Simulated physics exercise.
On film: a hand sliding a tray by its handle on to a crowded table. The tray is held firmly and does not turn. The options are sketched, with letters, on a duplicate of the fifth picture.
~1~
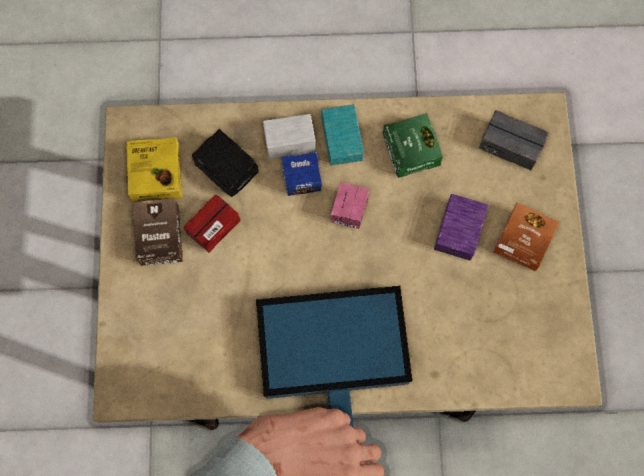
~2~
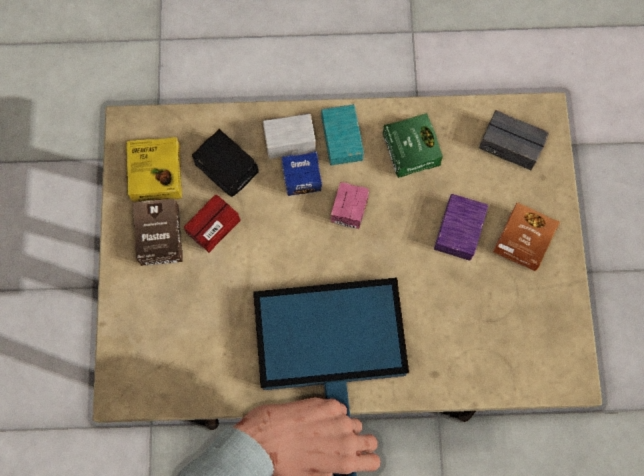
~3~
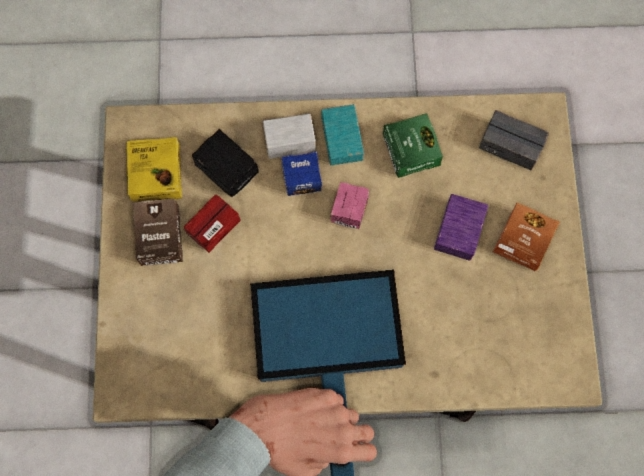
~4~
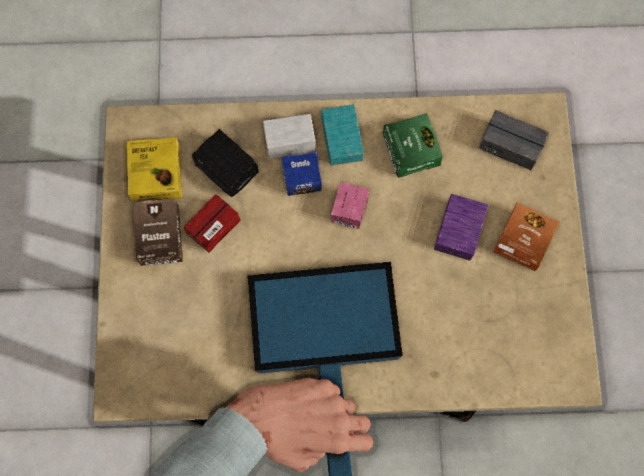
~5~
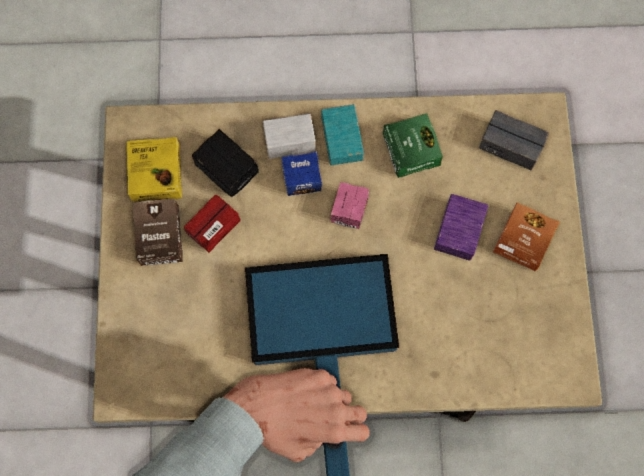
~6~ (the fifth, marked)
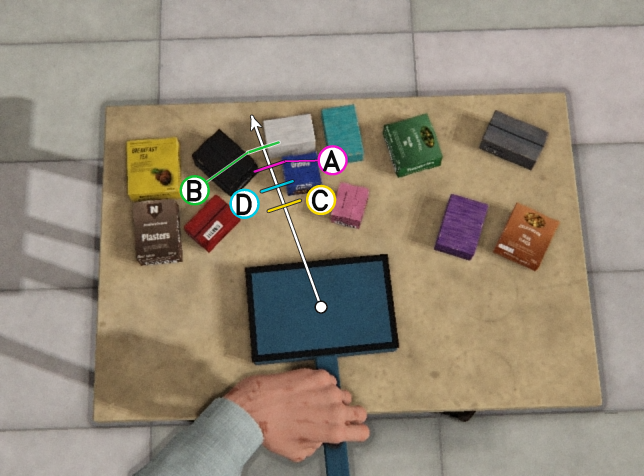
On a tan table crowded with small boxes and packets, set on a tiled floor, a hand at the near edge grips the handle of a blue, dark-rimmed tray. The hand pushes the tray a short way up the table and slightly left, toward the pink packet, while the packets and boxes stay still.
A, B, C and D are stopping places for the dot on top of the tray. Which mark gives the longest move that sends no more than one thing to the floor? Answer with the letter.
Stop at D.
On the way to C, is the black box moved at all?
By then, yes.
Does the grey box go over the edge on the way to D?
No.
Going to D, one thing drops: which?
The turquoise block goes over.
On the copy, A at (270, 167); B at (263, 147); C at (285, 206); D at (277, 186); the arrow from (321, 307) to (252, 116); the white dot at (321, 307).
On D. First, tray (305, 264); pink packet (344, 194); turquoise block (343, 135).
Then, tray (288, 220); turquoise block (340, 114); white block (288, 130).
Finally, tray (278, 190); turquoise block over the edge; white block (277, 102); one fallen.
By contrast, A drops two; B drops five; C is within the limit but short.
